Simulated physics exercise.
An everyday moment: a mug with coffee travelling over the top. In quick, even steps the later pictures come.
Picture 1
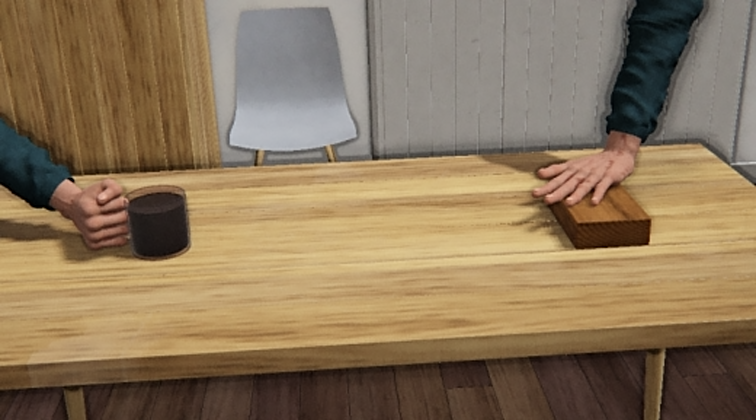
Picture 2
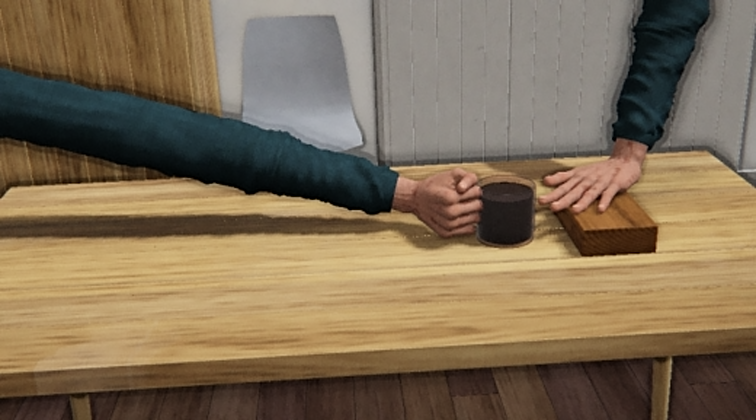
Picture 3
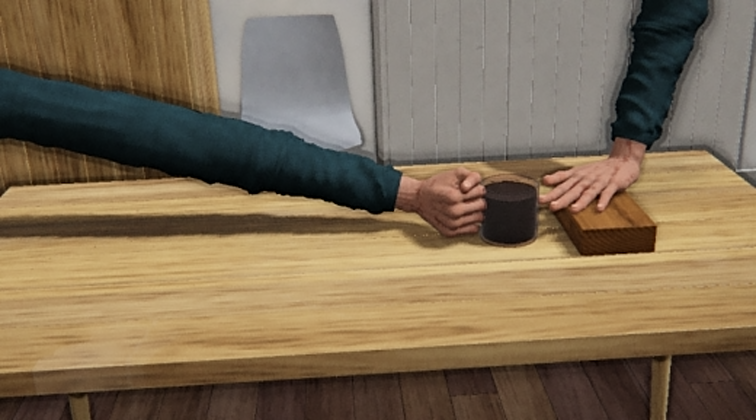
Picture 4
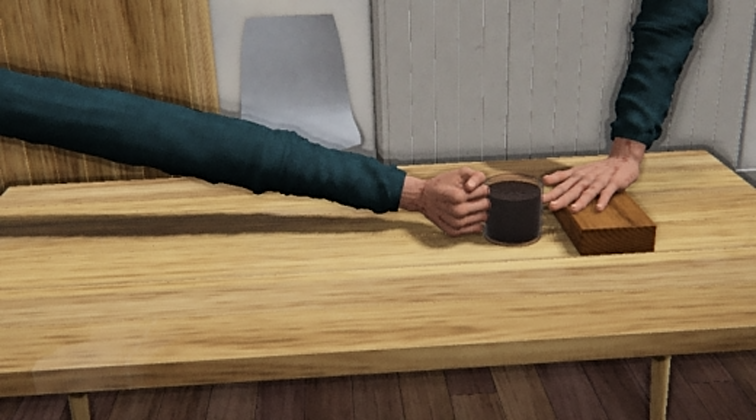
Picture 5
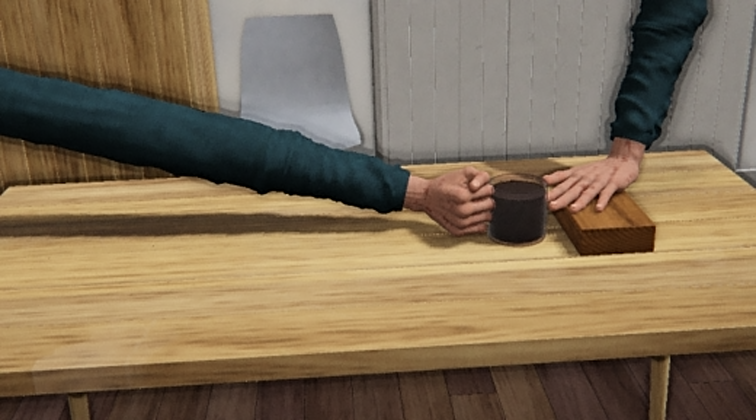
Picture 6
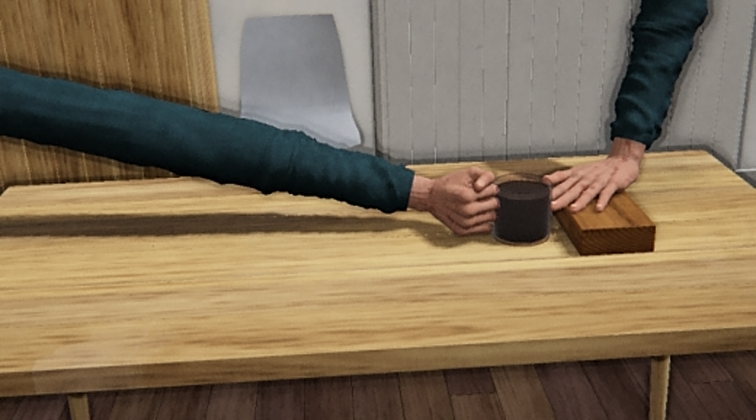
A hand sliding a glass mug of coffee rightward across a wooden table, then inching it toward another hand resting on a wooden block.
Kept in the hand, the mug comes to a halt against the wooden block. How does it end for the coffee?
It all stays put.
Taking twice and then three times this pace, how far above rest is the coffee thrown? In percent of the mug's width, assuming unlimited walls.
About 15 %, then about 25 %.
Next, the mug meets the wooden block.
After that, the coffee surges up the wall; the wave climbs under half way to the rim.
Finally, the mug stands at the wooden block; its rim is dry.
